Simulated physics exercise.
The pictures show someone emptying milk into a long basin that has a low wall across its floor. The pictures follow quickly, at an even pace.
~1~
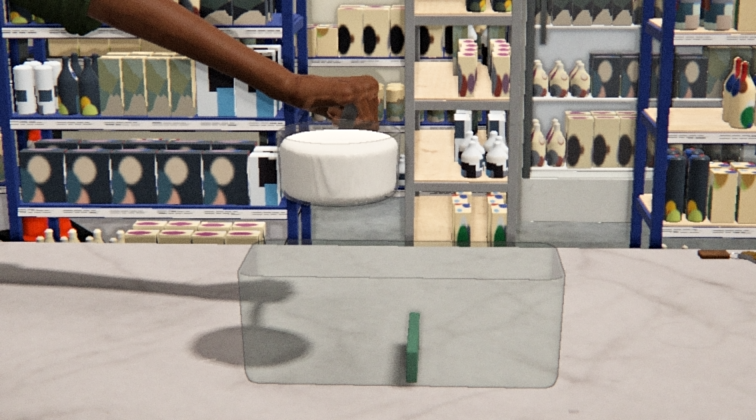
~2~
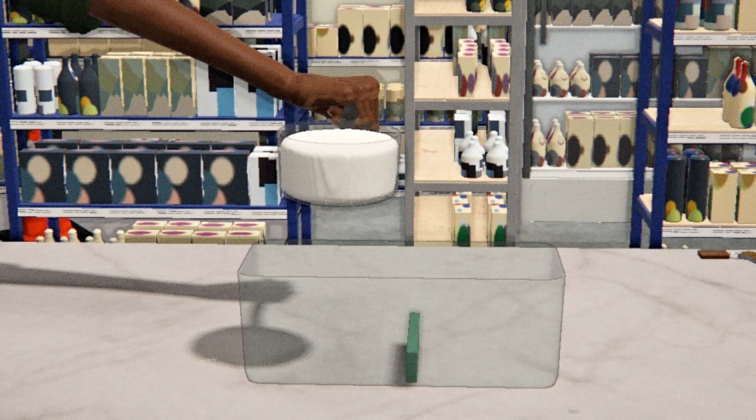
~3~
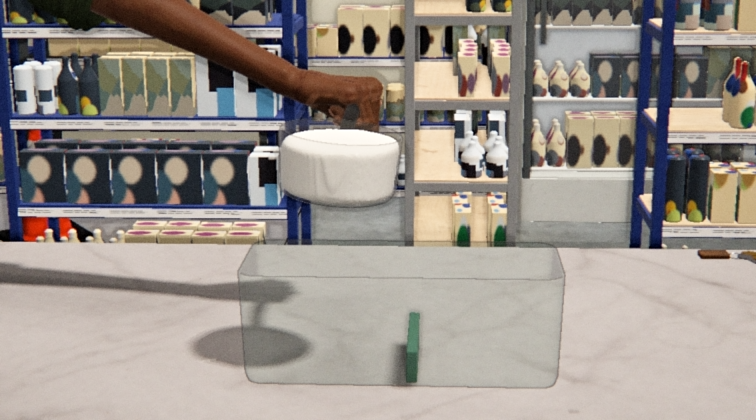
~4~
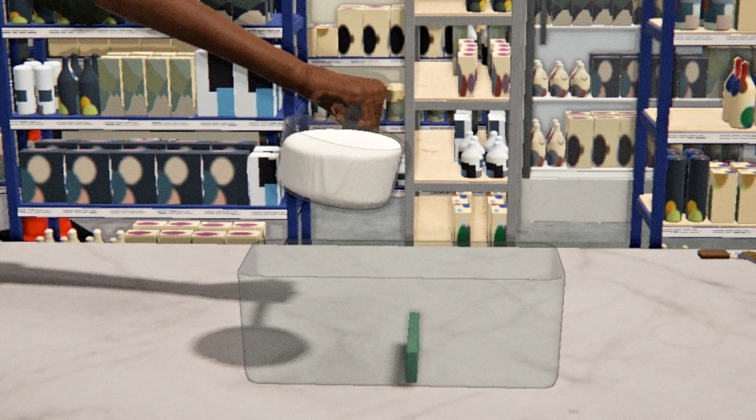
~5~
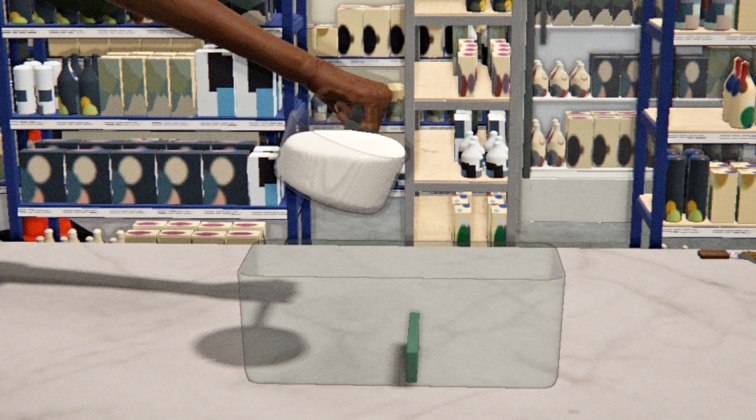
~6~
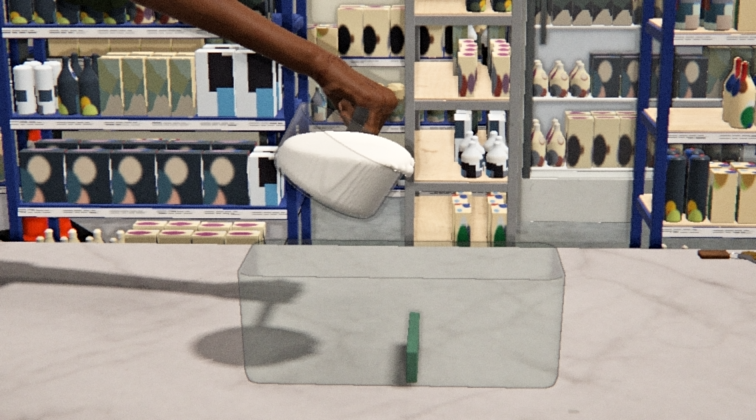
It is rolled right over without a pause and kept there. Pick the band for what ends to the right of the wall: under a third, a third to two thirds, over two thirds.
In the end more than two thirds is right of the wall.
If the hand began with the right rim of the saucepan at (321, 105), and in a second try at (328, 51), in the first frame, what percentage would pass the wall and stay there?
Roughly 10 per cent, and 35 per cent.
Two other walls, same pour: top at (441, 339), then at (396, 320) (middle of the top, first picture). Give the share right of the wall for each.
About 55 and 95 per cent.
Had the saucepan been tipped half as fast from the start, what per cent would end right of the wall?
Near 90 %.
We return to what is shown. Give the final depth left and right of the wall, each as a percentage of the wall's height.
Left: 10 %. Right: 80 %.
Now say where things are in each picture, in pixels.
In the first picture, it leans 0°; its right rim is at (399, 134); the milk meets the walls at (281, 140) and (397, 141); the long basin's rim runs from (246, 259) to (560, 262); the wall's top is at (413, 333).
In the second picture, it leans 1°; its right rim is at (400, 135); the milk meets the walls at (282, 140) and (397, 142).
In the third picture, it leans 6°; its right rim is at (402, 140); the milk meets the walls at (283, 139) and (399, 143).
In the fourth picture, it leans 12°; its right rim is at (404, 147); the milk meets the walls at (285, 139) and (402, 145).
In the fifth picture, it leans 21°; its right rim is at (405, 157); the milk meets the walls at (285, 140) and (406, 151); 1 per cent is over the edge.
In the sixth picture, it leans 31°; its right rim is at (405, 168); the milk meets the walls at (285, 141) and (402, 157); 5 per cent is over the edge.
A moment on, the saucepan is tipped on its side and 30 per cent is still to pour, 0 is left of the wall and 35 right of it.
Next, the saucepan is tipped on its side and 7 per cent is still to pour, 12 is left of the wall and 75 right of it.
Then the saucepan is tipped on its side and 1 per cent is still to pour, 15 is left of the wall and 82 right of it.
Later the saucepan is tipped on its side and 0 per cent is still to pour, 16 is left of the wall and 83 right of it.
Finally, 17 per cent lies left of the wall, 83 right of it and 0 outside.
